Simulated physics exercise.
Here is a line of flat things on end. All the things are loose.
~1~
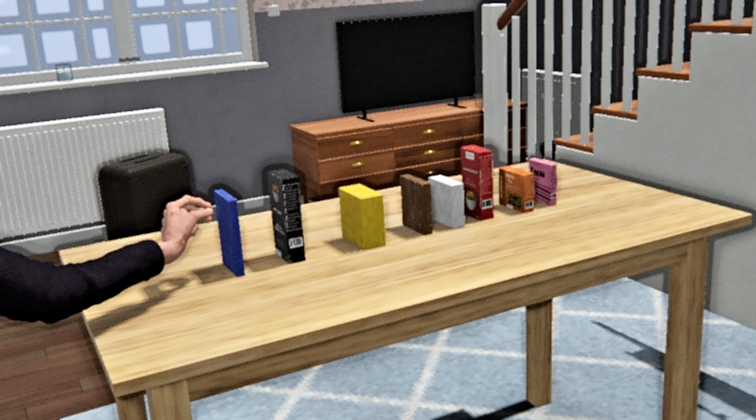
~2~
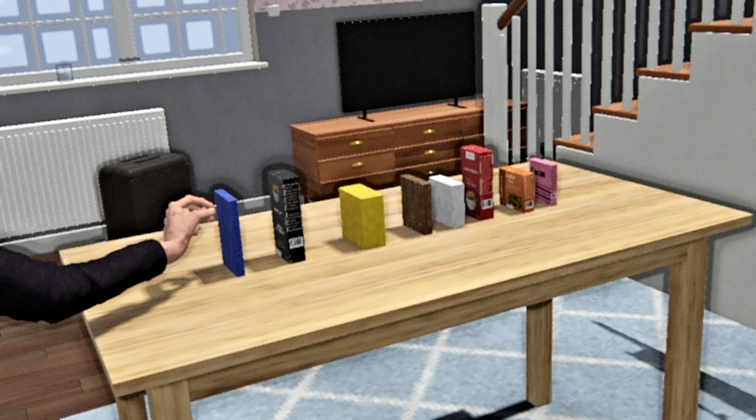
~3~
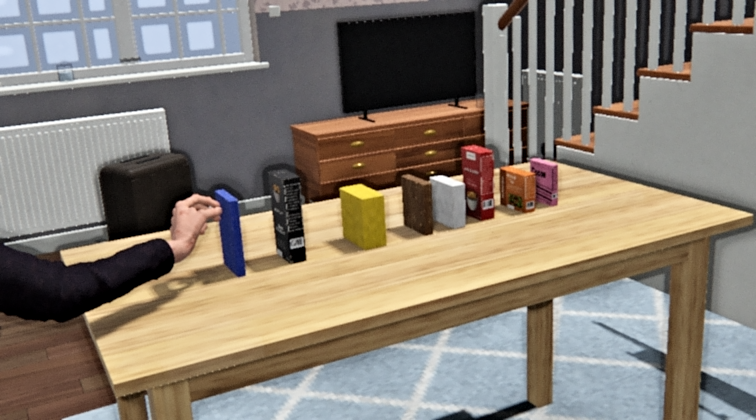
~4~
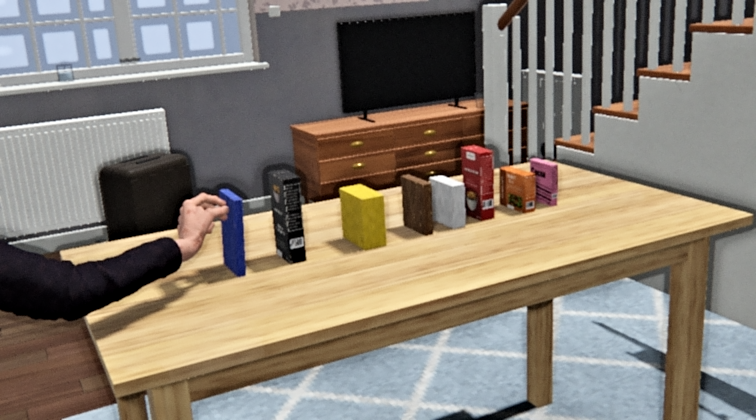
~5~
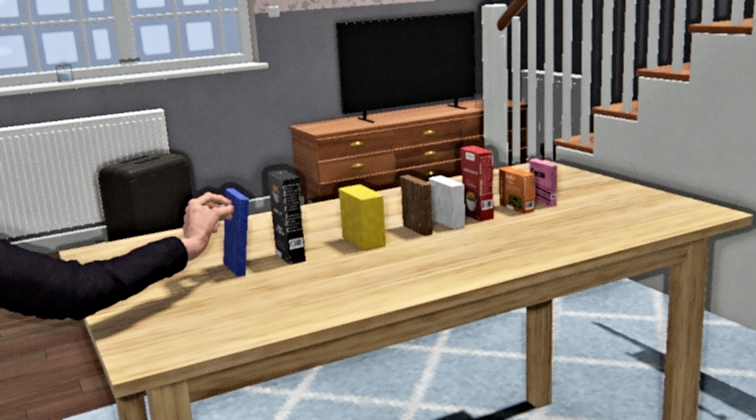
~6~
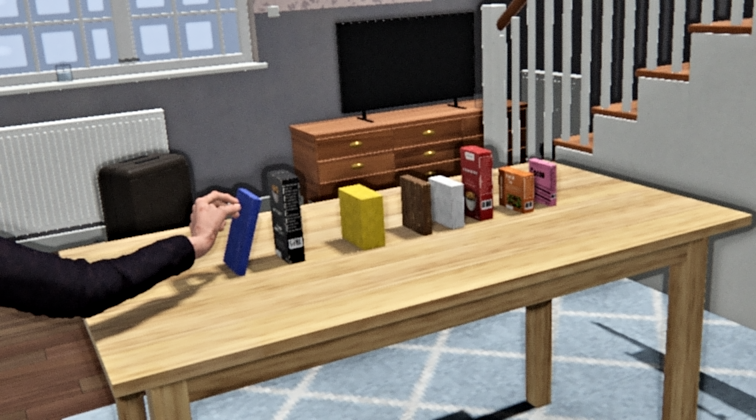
In the video, a hand at the left pushes the top of an upright blue board, which tilts gradually to the right toward a black packet, while the other blocks and packets lined up on the wooden table stay still.
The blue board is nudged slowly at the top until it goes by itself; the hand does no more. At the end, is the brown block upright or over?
The brown block is still upright.
Then, 0.20 s past the last view, blue board 47° over; black packet rocked 11° from its first pose.
Then, 0.40 s past the last view, blue board 68° over; black packet rocked 41° from its first pose; yellow board rocked 5° from its first pose.
Then, 1.00 s past the last view, blue board 72° over; black packet rocked 43° from its first pose.
Then, 2.30 s past the last view, blue board 75° over; black packet rocked 42° from its first pose.
Finally, down or leaning hard on the table, black packet; the other 5 still in place. Final places as the last picture's camera would see them, brown block near (416, 205).
